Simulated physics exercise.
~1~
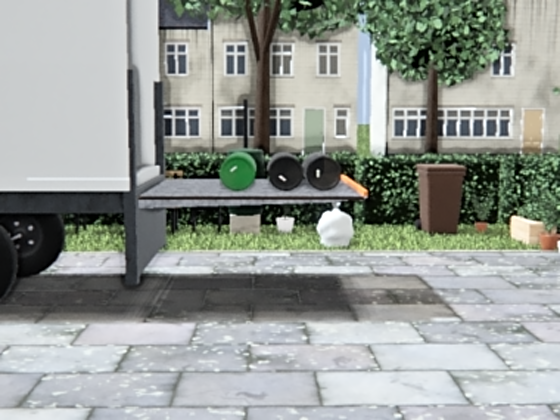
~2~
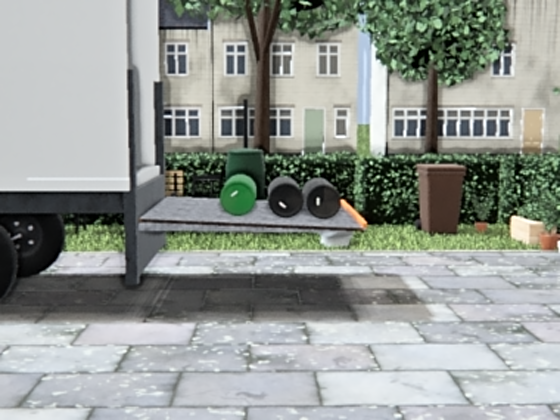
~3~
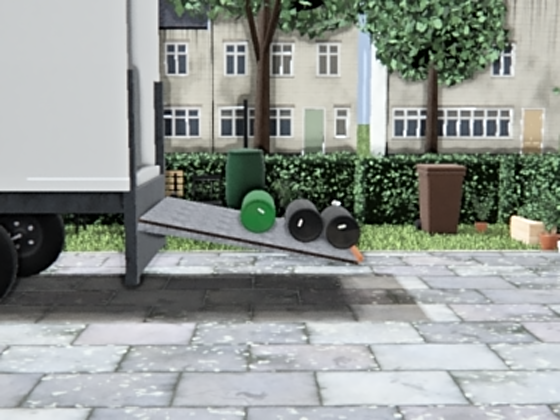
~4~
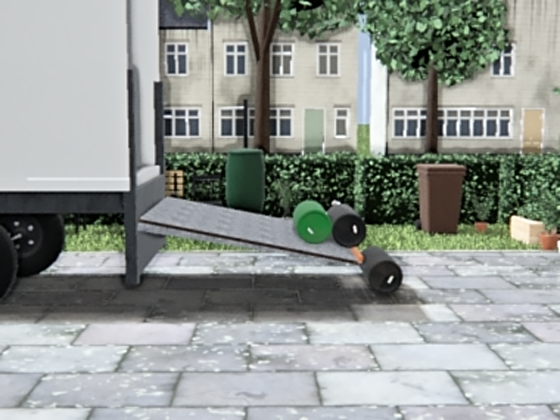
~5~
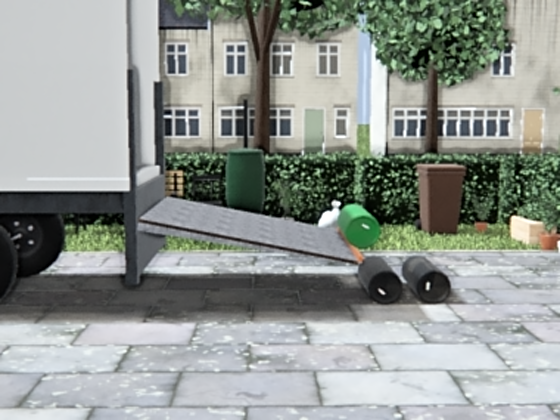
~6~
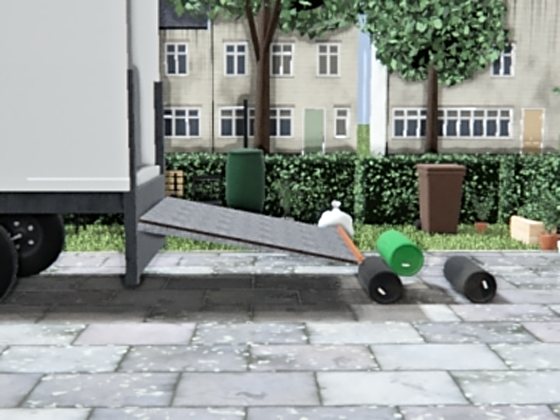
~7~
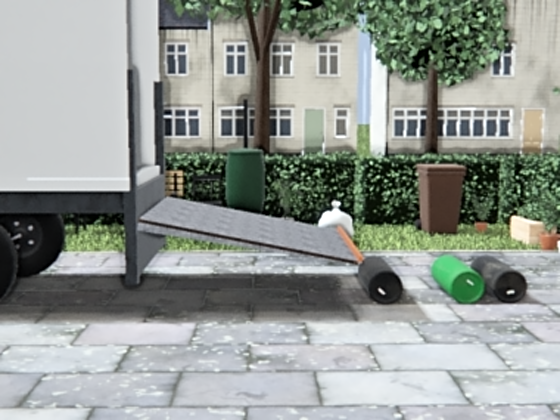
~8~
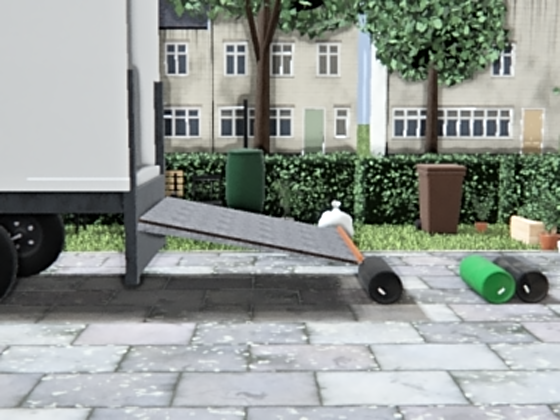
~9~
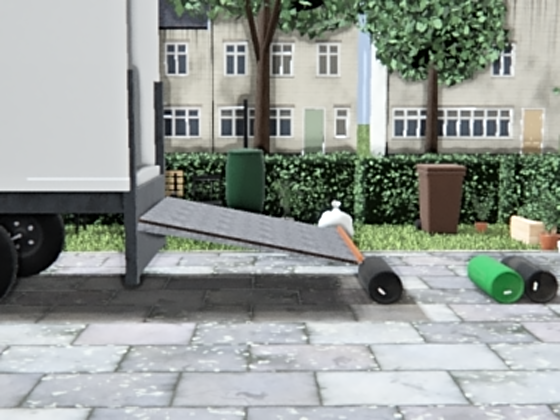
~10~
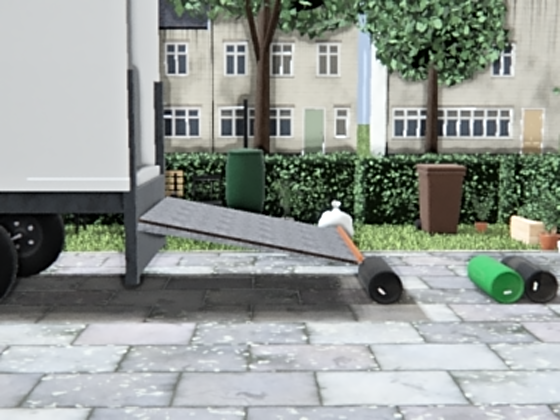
We see three cylinders, one green and two black, on a truck's tail-lift, which lowers and tilts down to the right. They roll off its edge onto the paving, the green one last, and it comes to rest beside one black cylinder while the other stays by the lift.
